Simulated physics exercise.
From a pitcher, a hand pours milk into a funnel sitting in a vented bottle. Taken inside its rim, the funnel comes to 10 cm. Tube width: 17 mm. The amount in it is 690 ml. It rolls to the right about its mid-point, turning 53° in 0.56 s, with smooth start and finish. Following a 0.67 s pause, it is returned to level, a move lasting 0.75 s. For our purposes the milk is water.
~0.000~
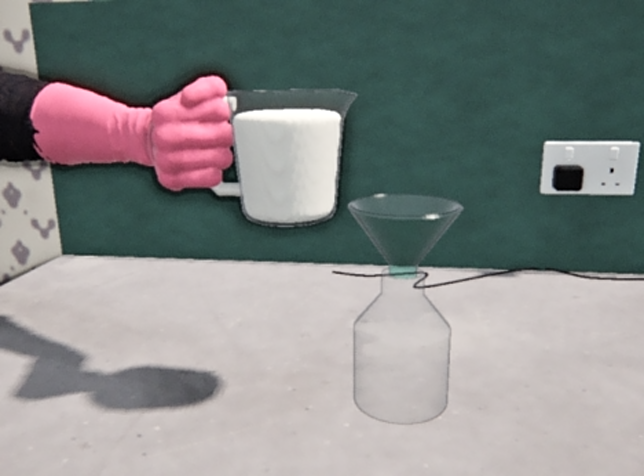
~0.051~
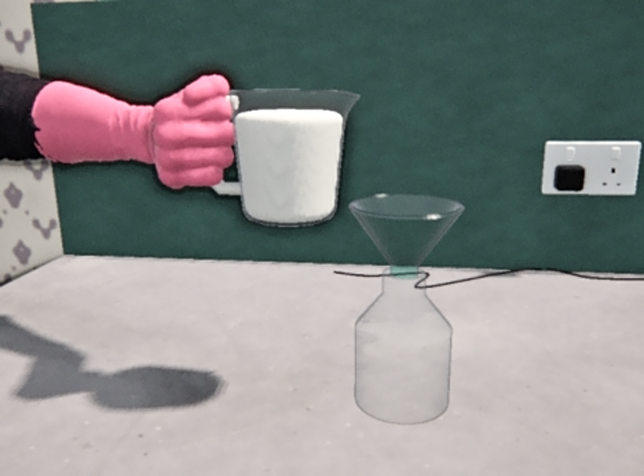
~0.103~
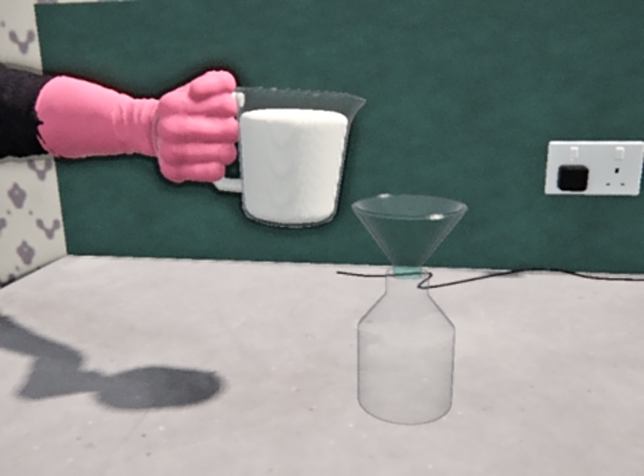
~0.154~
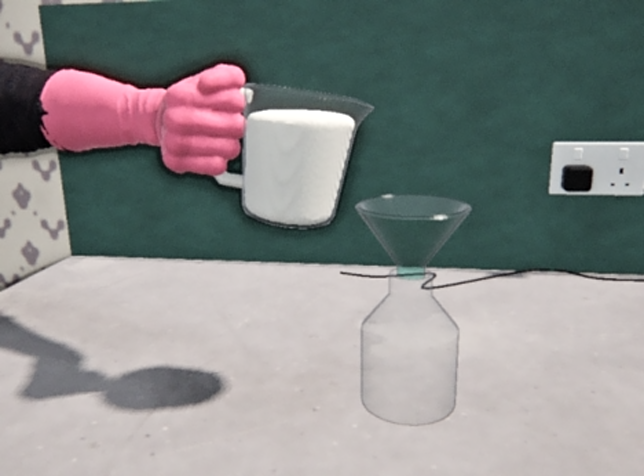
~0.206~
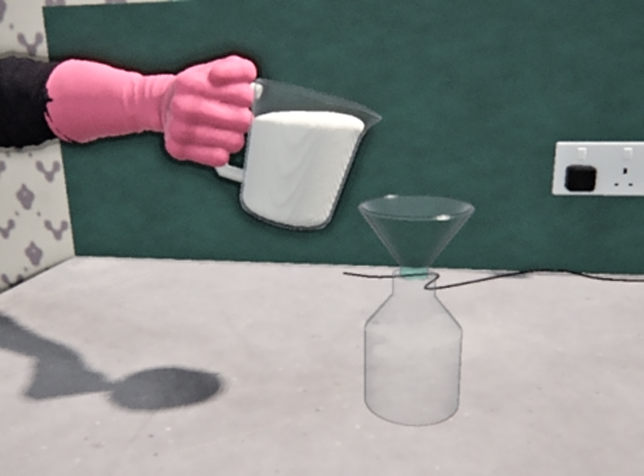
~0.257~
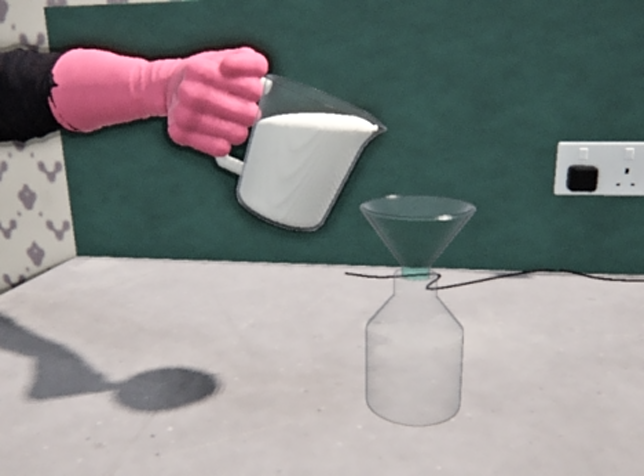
A pink-gloved hand gradually tilts a pitcher of white liquid rightward above a funnel-topped clear bottle.
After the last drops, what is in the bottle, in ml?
The bottle ends up with around 280 ml.
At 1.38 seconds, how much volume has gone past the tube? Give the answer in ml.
Estimate: Some 150 ml.
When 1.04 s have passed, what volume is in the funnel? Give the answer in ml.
Around 135 ml.
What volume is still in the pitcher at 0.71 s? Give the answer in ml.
Some 500 ml are still held at that time.
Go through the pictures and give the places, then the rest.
Tilt 0°; pouring edge (357, 93); surface from (250, 115) to (331, 114); the funnel's rim runs from (354, 209) to (456, 211), in the first picture.
Tilt 1°; pouring edge (359, 95); surface from (251, 114) to (333, 115), in the second picture.
Tilt 4°; pouring edge (365, 99); surface from (256, 114) to (338, 117), in the third picture.
Tilt 9°; pouring edge (373, 106); surface from (261, 115) to (344, 118), in the fourth picture.
Tilt 16°; pouring edge (381, 116); surface from (264, 119) to (357, 122), in the fifth picture.
Tilt 23°; pouring edge (387, 128); surface from (263, 122) to (366, 125), in the sixth picture.
By 0.71 s the tilt is 53° and 35 ml has passed the tube, 85 ml is in the funnel, 505 ml in the pitcher and 0 ml has missed.
By 1.04 s the tilt is 53° and 90 ml has passed the tube, 135 ml is in the funnel, 425 ml in the pitcher and 20 ml has missed.
By 1.38 s the tilt is 48° and 145 ml has passed the tube, 130 ml is in the funnel, 385 ml in the pitcher and 20 ml has missed.
By 1.75 s the tilt is 11° and 200 ml has passed the tube, 80 ml is in the funnel, 380 ml in the pitcher and 20 ml has missed.
At rest 285 ml has passed the tube, 0 ml is in the funnel, 380 ml in the pitcher and 20 ml has missed.
